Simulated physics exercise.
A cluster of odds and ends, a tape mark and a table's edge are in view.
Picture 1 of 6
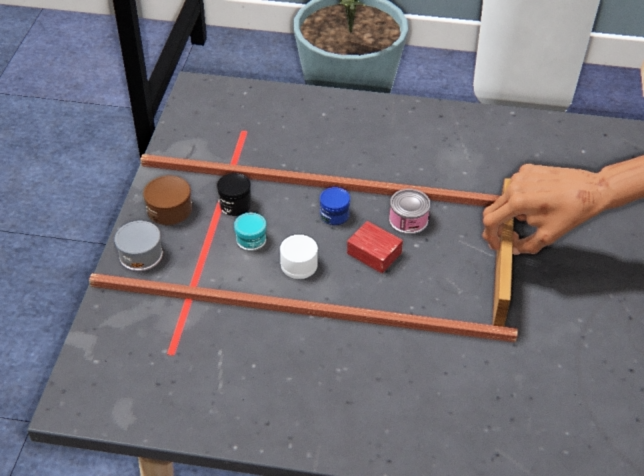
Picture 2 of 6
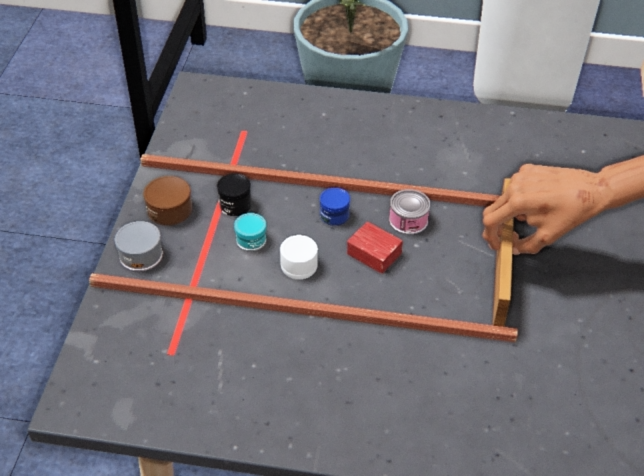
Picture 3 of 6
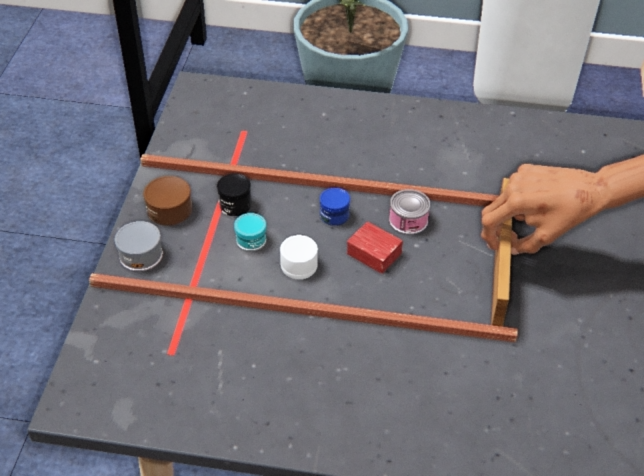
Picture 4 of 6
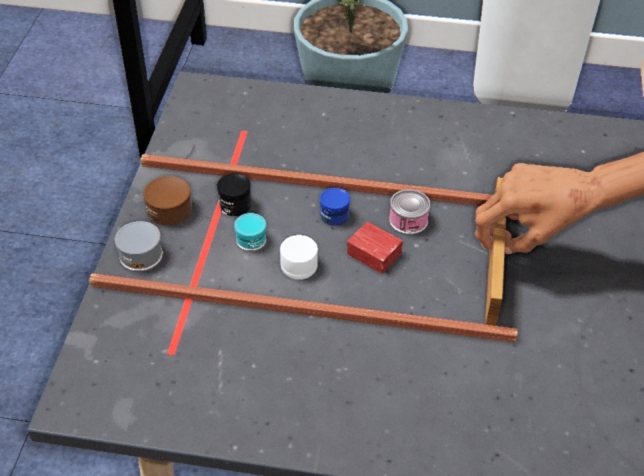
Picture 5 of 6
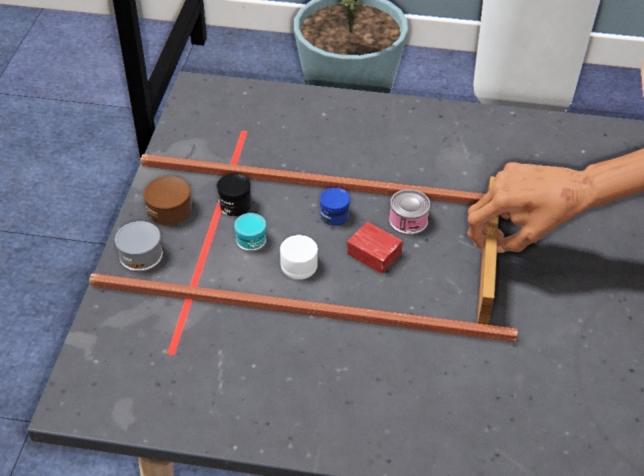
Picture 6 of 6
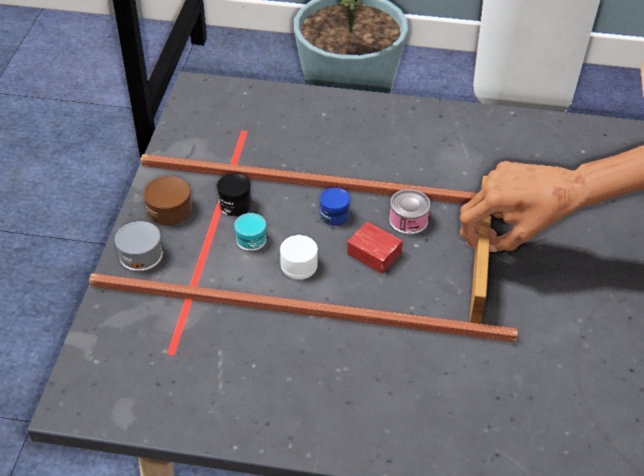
To begin with, a hand holds a wooden board upright at the right end of two rails on a grey table, with small tubs, tins and a red block lying between them. The hand then slides the board a short way left, while the objects and the red tape stay still.
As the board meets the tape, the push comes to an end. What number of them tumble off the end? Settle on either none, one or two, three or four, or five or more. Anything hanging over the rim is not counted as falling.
From what I see, the table loses nothing at all.
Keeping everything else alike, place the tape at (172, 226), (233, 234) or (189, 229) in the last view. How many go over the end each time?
The counts come to 1, then 0, then 1.
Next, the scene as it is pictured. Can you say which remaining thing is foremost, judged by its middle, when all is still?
It's the brown tub that ends nearest.
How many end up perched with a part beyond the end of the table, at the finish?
In total, 1 of them.
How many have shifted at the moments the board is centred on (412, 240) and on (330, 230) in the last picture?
Respectively 1 and 4.
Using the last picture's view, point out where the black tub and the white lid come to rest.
Final positions - black tub around (174, 192), white lid around (182, 255).
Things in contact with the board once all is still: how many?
Counting them up gives 4.
A little later, none off yet; grey pot at rest near (139, 246); brown tub at rest near (168, 201); black tub at rest near (235, 195).
When it is over, the number that fall off is zero.
